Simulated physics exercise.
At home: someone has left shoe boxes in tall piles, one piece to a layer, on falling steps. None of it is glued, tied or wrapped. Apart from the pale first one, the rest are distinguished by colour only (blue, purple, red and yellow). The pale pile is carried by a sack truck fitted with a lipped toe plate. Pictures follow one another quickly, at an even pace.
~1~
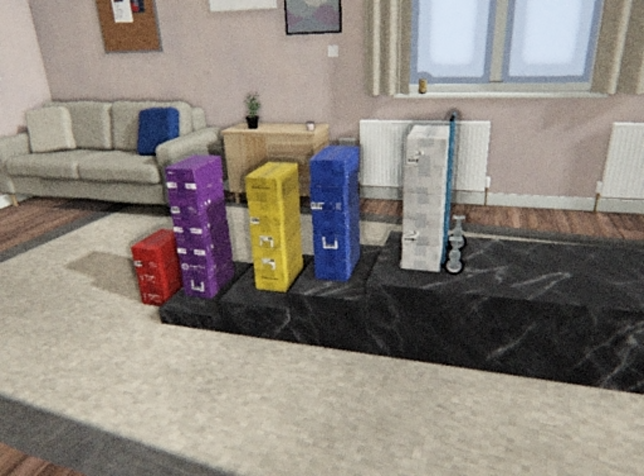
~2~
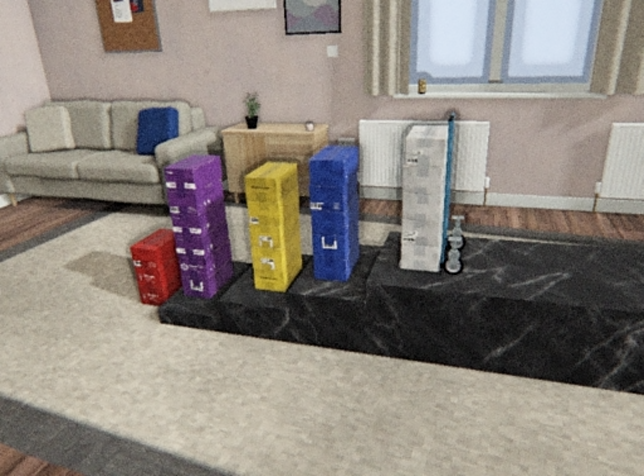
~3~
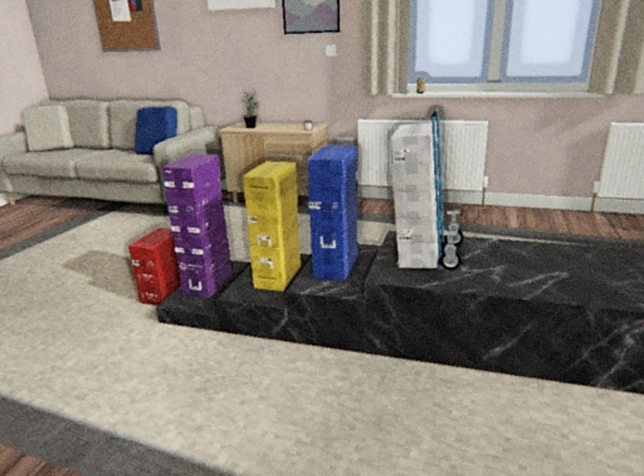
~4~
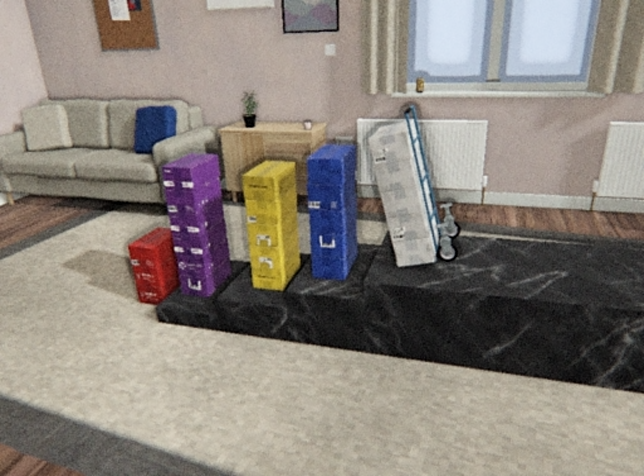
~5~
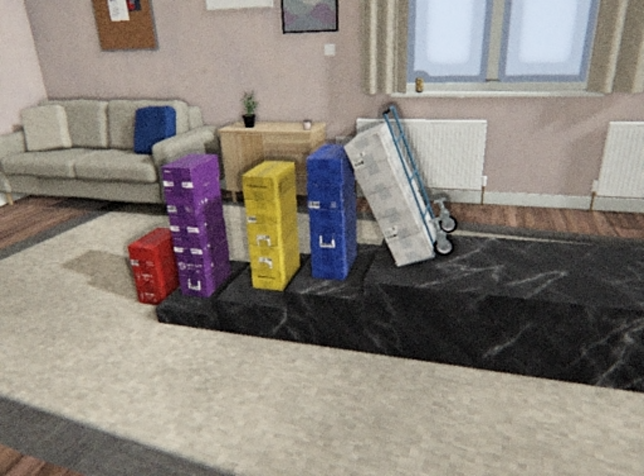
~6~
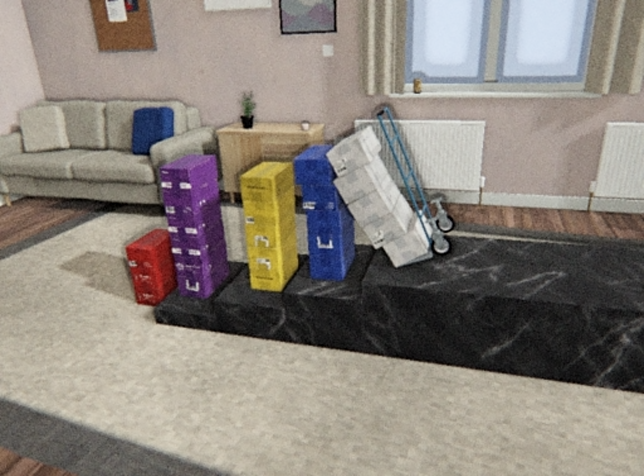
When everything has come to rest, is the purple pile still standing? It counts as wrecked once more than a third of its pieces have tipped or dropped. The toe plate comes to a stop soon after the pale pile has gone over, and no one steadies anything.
No.
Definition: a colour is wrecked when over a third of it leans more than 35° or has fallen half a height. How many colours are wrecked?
4.
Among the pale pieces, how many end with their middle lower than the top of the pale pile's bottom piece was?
4.
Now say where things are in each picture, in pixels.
In the first frame (we follow the side turned to the camera), truck frame (450, 153) level; top purple box (209, 174); top red box (158, 238); no other piece has moved.
Truck frame (448, 153) level; top purple box (209, 174), in the second frame.
Truck frame (435, 149) rocked a little, top of the pale pile leaning a little; top purple box (207, 173); no other piece has moved, in the third frame.
Truck frame (413, 144) rocked a little, top of the pale pile leaning a little; top purple box (206, 172); no other piece has moved, in the fourth frame.
Truck frame (396, 143) rocked clearly, top of the pale pile leaning clearly; top purple box (206, 172); no other piece has moved, in the fifth frame.
Truck frame (390, 144) rocked clearly, top of the pale pile leaning well over; top purple box (204, 173); top blue box (312, 172) displaced half its height; 2 stirred so far, in the sixth frame.
Soon, 5 of the pale pile down; none of the 6 purple boxes down (0 of 19 in all colours); top purple box unmoved; top blue box tipped clearly.
A while on, 5 of the pale pile down; none of the 6 purple boxes down (7 of 19 in all colours); top purple box tipped a little; top blue box tipped clearly, about its own height lower.
Towards the end, 5 of the pale pile down; 5 of the 6 purple boxes down (13 of 19 in all colours); top purple box on its side; top blue box tipped well over, some three heights lower.
Finally, 5 of the pale pile down; 6 of the 6 purple boxes down (16 of 19 in all colours); top purple box on its side; top red box on its side. Seen by the last camera, middles, top purple box near (67, 266), top red box near (102, 276).
